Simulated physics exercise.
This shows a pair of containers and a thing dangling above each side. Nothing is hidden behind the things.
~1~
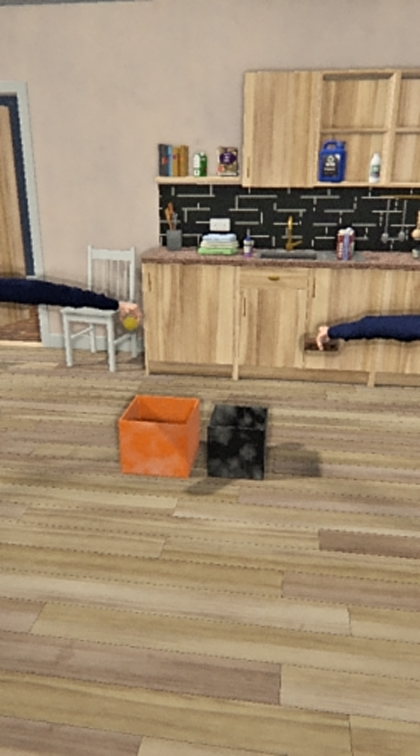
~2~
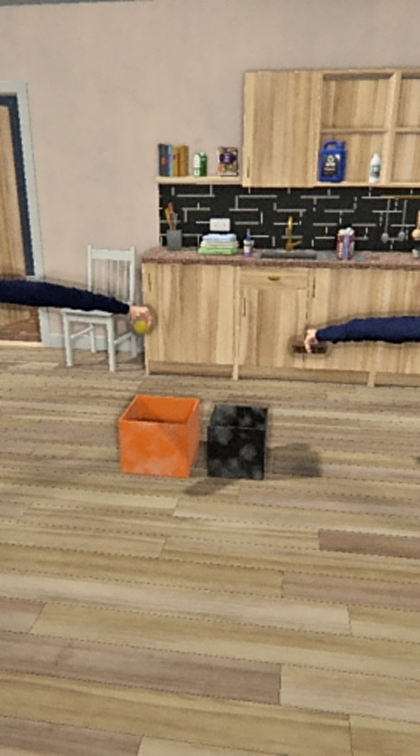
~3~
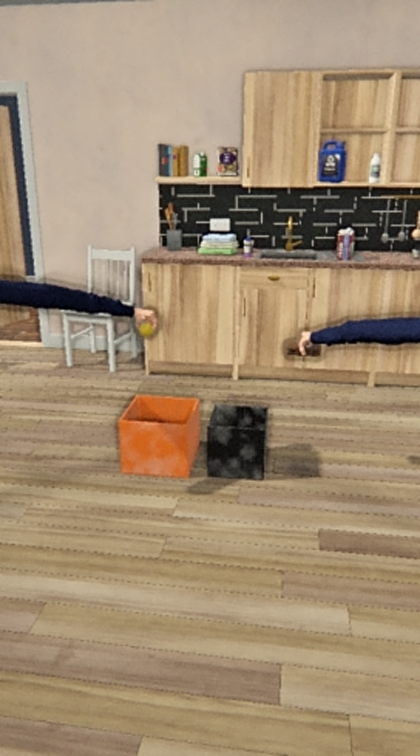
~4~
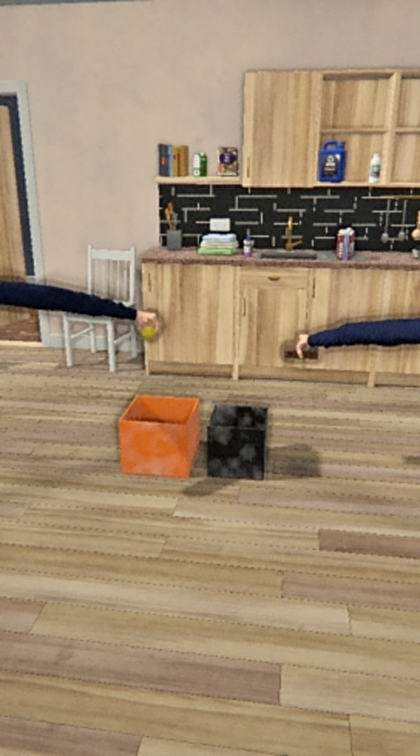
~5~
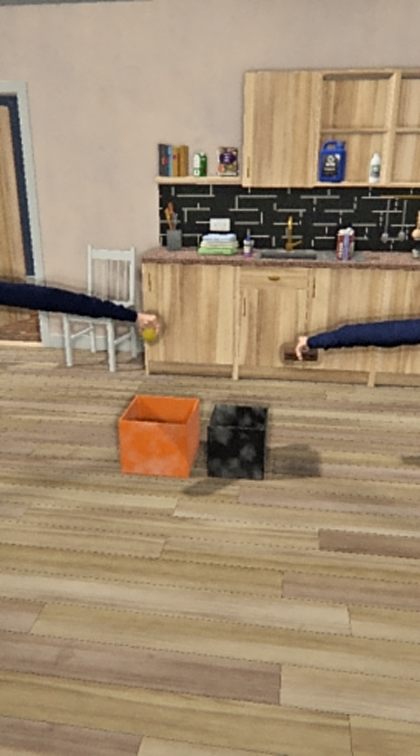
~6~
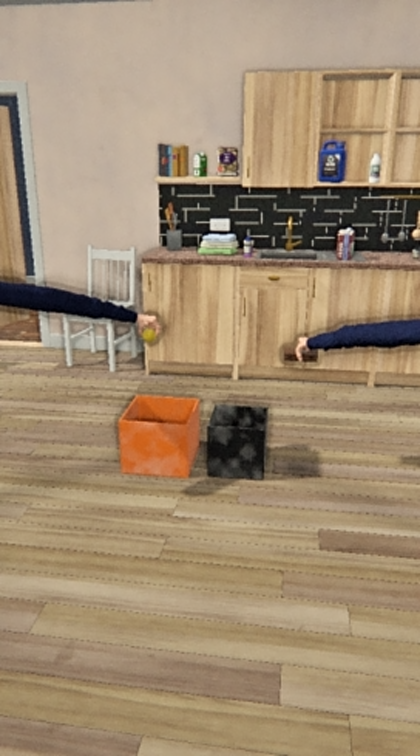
At first, two arms reach in from opposite sides of a kitchen, the left hand holding a yellow apple and the right a small brown case, with an orange box and a black box on the floor. Both hands move slightly inward and a little lower, then stay nearly still, still gripping the items.
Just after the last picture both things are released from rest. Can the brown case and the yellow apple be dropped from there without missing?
In the end the brown case misses and the yellow apple lands inside.
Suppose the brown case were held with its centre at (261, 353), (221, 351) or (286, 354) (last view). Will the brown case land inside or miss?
In that order, it lands inside; drops into the container; lands outside.
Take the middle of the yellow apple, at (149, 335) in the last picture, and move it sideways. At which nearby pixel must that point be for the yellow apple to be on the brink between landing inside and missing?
The turning point is around (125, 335).
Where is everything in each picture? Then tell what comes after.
In the first picture, still on the way; brown case (321, 344); yellow apple (131, 323); left crate (161, 435).
In the second picture, still on the way; yellow apple (141, 327); right basket (239, 441).
In the third picture, still on the way; brown case (304, 350); left crate (161, 435).
In the fourth picture, still on the way; yellow apple (149, 333); right basket (239, 441).
In the fifth picture, still on the way; brown case (301, 354); left crate (161, 435).
In the sixth picture, in place, still held; brown case (301, 355); yellow apple (149, 335); right basket (239, 441).
Then, 0.24 s past the last view, brown case in the air near (299, 392); yellow apple in the air near (150, 372).
Finally, the brown case falls beside it, near (294, 466); the yellow apple is caught, near (153, 452).
